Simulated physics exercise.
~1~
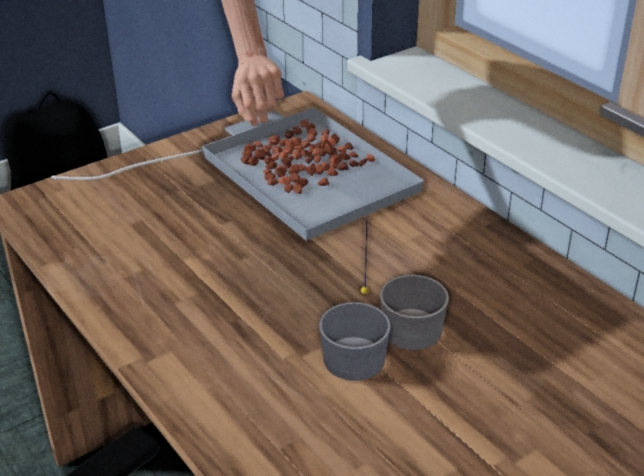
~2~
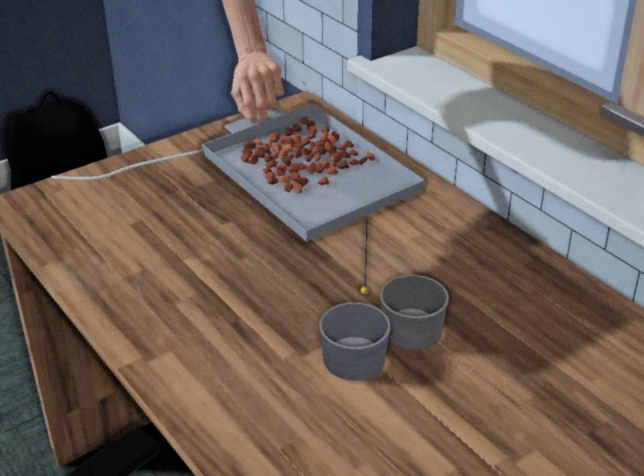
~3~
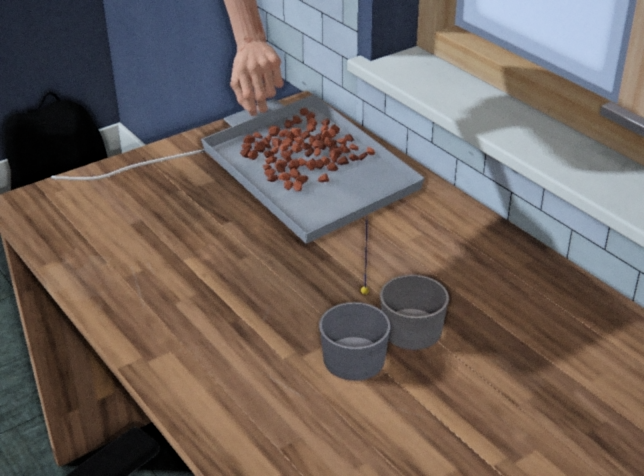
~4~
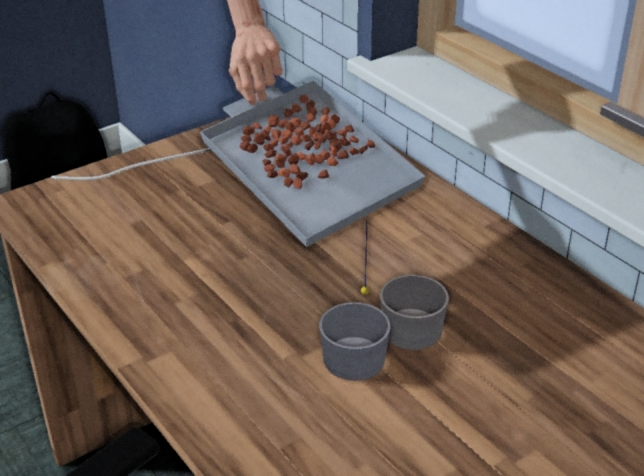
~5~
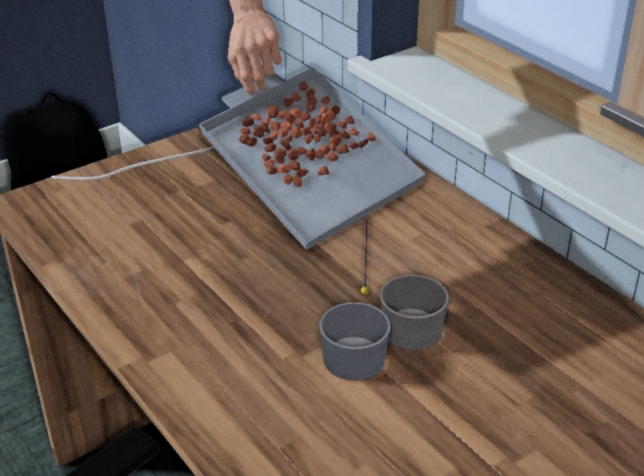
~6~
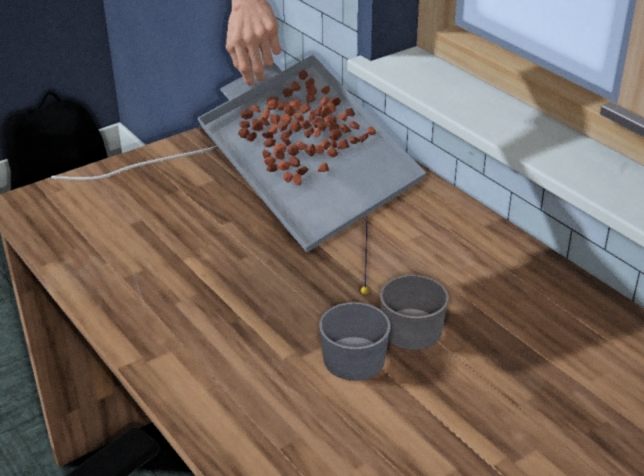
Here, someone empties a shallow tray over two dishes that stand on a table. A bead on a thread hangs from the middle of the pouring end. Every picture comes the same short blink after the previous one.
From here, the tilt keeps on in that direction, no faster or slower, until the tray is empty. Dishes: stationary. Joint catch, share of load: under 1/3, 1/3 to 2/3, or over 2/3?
The catch stays below a third.
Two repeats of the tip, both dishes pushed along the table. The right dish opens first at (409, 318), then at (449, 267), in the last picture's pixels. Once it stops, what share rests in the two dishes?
Trial 1 about 20 %, trial 2 about 0 %.
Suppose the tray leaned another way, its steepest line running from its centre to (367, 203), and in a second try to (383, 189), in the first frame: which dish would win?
First try, the dish at right; second try, the dish at right.
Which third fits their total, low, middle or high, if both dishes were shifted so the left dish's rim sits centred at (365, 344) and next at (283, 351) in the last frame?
Under a third; one to two thirds.
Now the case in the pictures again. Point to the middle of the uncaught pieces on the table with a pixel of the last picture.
Near (301, 368).
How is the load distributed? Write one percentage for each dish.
Left dish around 20 percent; right dish around 0 percent.
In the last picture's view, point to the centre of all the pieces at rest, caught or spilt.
The centre comes to rest close to (319, 371).
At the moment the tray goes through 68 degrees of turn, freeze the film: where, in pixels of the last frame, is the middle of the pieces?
I'd put it at about (314, 227).
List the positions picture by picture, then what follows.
The first picture shows corners of the pouring end at (306, 228) and (421, 180), level; middle of the load at (306, 153), bits of crushed brick; left dish at (375, 357); right dish at (435, 327); bead on its thread at (365, 290).
The second picture shows corners of the pouring end at (306, 229) and (421, 180), level; middle of the load at (306, 151).
The third picture shows corners of the pouring end at (306, 232) and (421, 178), tipped barely, lowest at the left corner; middle of the load at (306, 146).
The fourth picture shows corners of the pouring end at (306, 236) and (422, 176), tipped a little, lowest at the left corner; middle of the load at (306, 138).
The fifth picture shows corners of the pouring end at (307, 240) and (422, 174), tipped clearly, lowest at the left corner; middle of the load at (306, 131).
The sixth picture shows corners of the pouring end at (307, 244) and (423, 172), tipped clearly, lowest at the left corner; middle of the load at (305, 124); left dish at (375, 357); right dish at (435, 327).
Soon, tray tipped steeply; nearly all on the tray; a small part in the air.
A while on, tray tipped past a quarter turn; about a quarter on the tray; a small part in the left dish; about half outside both; a small part in the air.
Towards the end, tray tipped past a quarter turn; about a quarter in the left dish; most outside both.
Finally, tray tipped past a quarter turn; about a quarter in the left dish; none in the right dish; most outside both.
